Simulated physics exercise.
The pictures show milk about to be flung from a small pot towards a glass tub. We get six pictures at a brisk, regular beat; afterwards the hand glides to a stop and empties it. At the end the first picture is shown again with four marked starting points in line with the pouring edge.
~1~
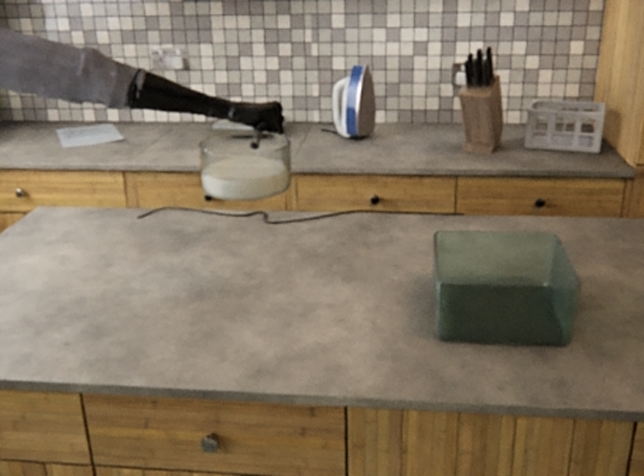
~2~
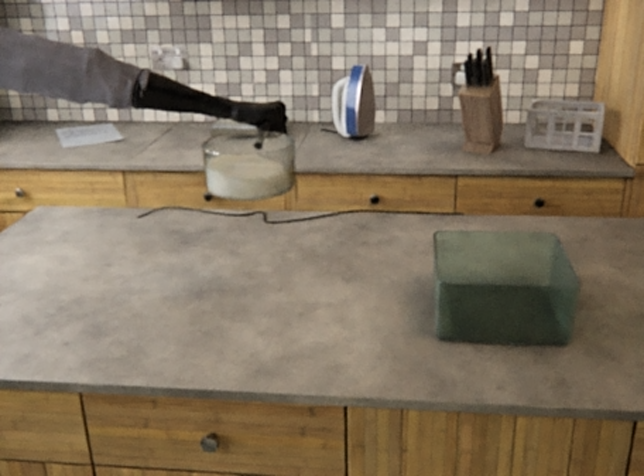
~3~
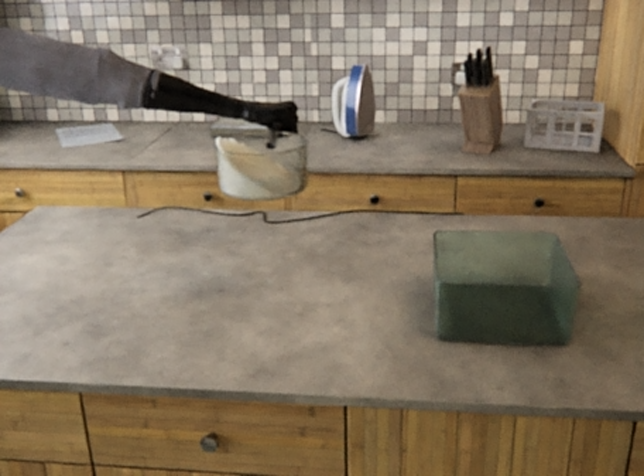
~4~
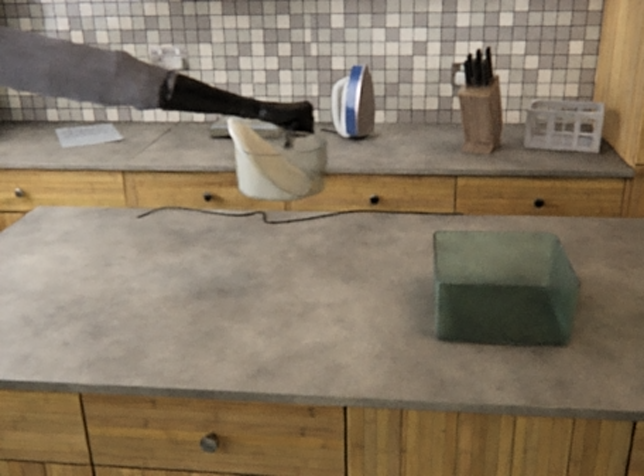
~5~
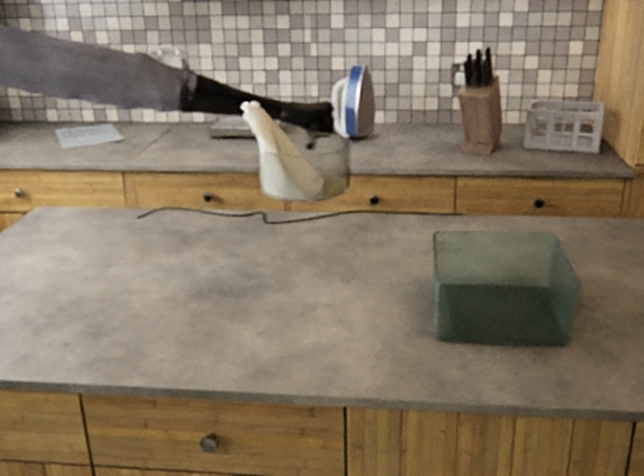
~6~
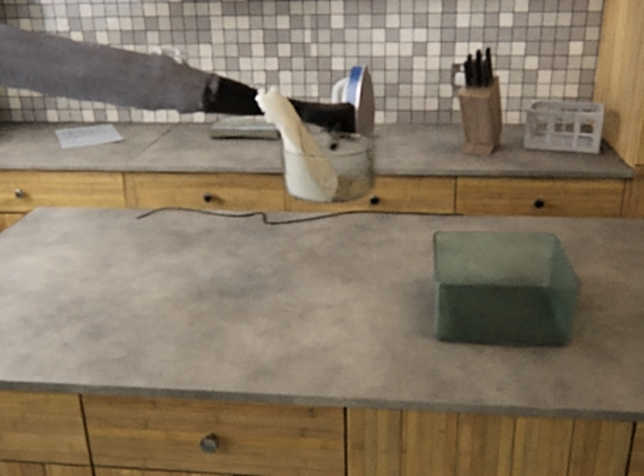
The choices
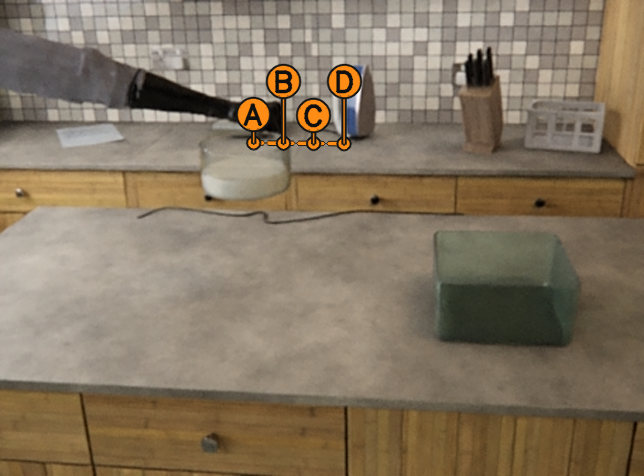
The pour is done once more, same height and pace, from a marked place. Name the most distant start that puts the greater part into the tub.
Place C.
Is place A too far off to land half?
Yes, it does.
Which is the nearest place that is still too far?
B it is.
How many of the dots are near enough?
Two of the four.
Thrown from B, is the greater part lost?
Yes.
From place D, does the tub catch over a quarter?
Yes, clearly.
In orange, A at (253, 142); B at (283, 143); C at (313, 143); D at (344, 143).
Choosing A, about 26 % lands in the tub, 57 % falls short and 17 % goes beside or beyond.
Choosing B, about 28 % lands in the tub, 53 % falls short and 20 % goes beside or beyond.
Choosing C, about 72 % lands in the tub, 4 % falls short and 23 % goes beside or beyond.
Choosing D, about 66 % lands in the tub, 2 % falls short and 32 % goes beside or beyond.
